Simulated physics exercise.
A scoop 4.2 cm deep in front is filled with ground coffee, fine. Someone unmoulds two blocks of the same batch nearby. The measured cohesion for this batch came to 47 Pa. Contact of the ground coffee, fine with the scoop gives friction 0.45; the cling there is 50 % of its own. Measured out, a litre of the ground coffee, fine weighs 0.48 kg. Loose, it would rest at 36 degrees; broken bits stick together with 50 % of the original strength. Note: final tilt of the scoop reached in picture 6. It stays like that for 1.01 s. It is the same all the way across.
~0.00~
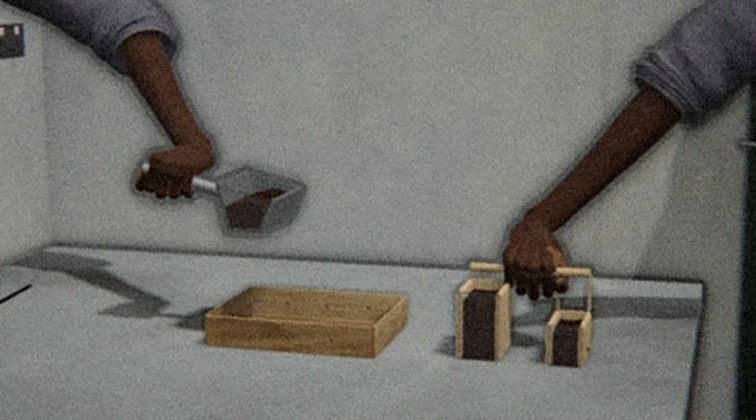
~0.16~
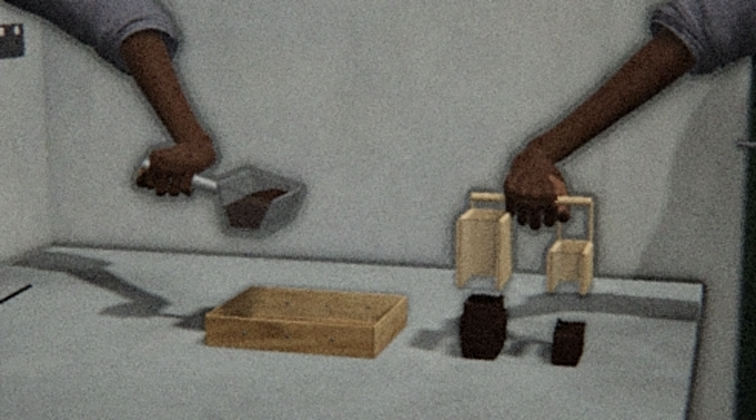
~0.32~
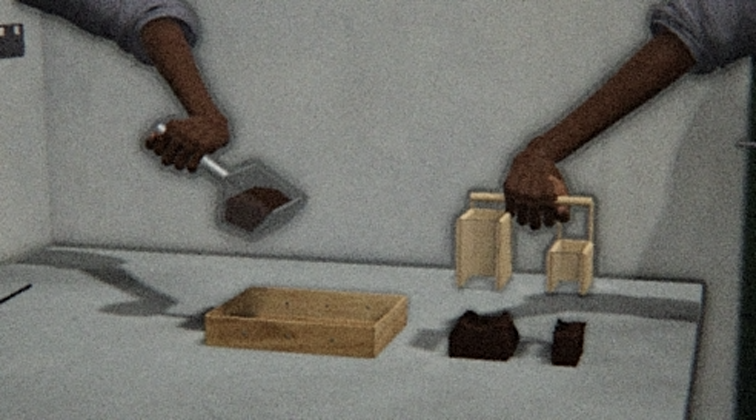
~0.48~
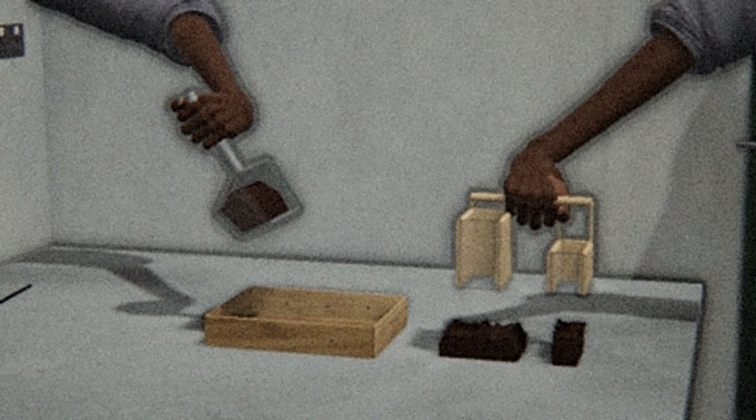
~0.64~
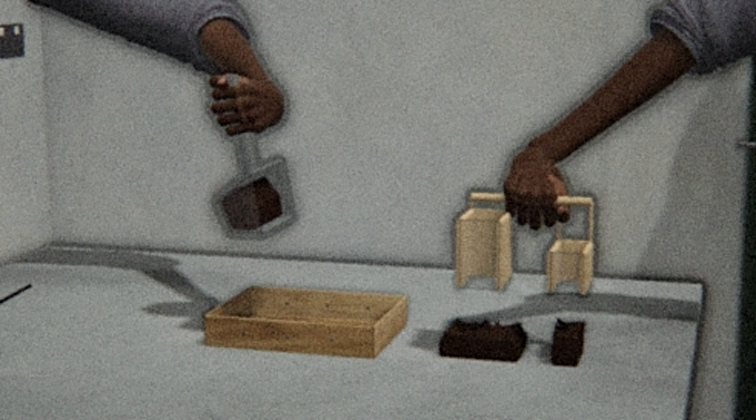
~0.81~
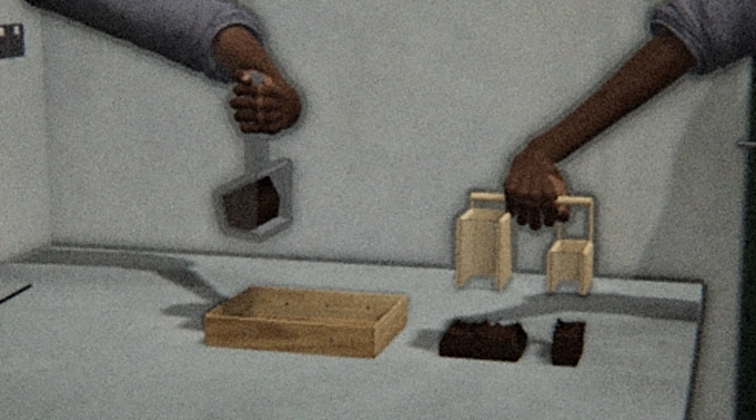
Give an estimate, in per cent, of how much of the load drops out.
I would put it at about 0 % of the load.
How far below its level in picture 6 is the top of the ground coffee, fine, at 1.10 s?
0.0 cm.
After 0.94 s, the scoop is at 77 degrees and 0 % has left it.
After 1.10 s, the scoop is at 77 degrees and 0 % has left it.
After 1.25 s, the scoop is at 77 degrees and 0 % has left it.
After 1.41 s, the scoop is at 77 degrees and 0 % has left it.
After 1.51 s, at the end, the scoop is at 77 degrees and 0 % has left it.
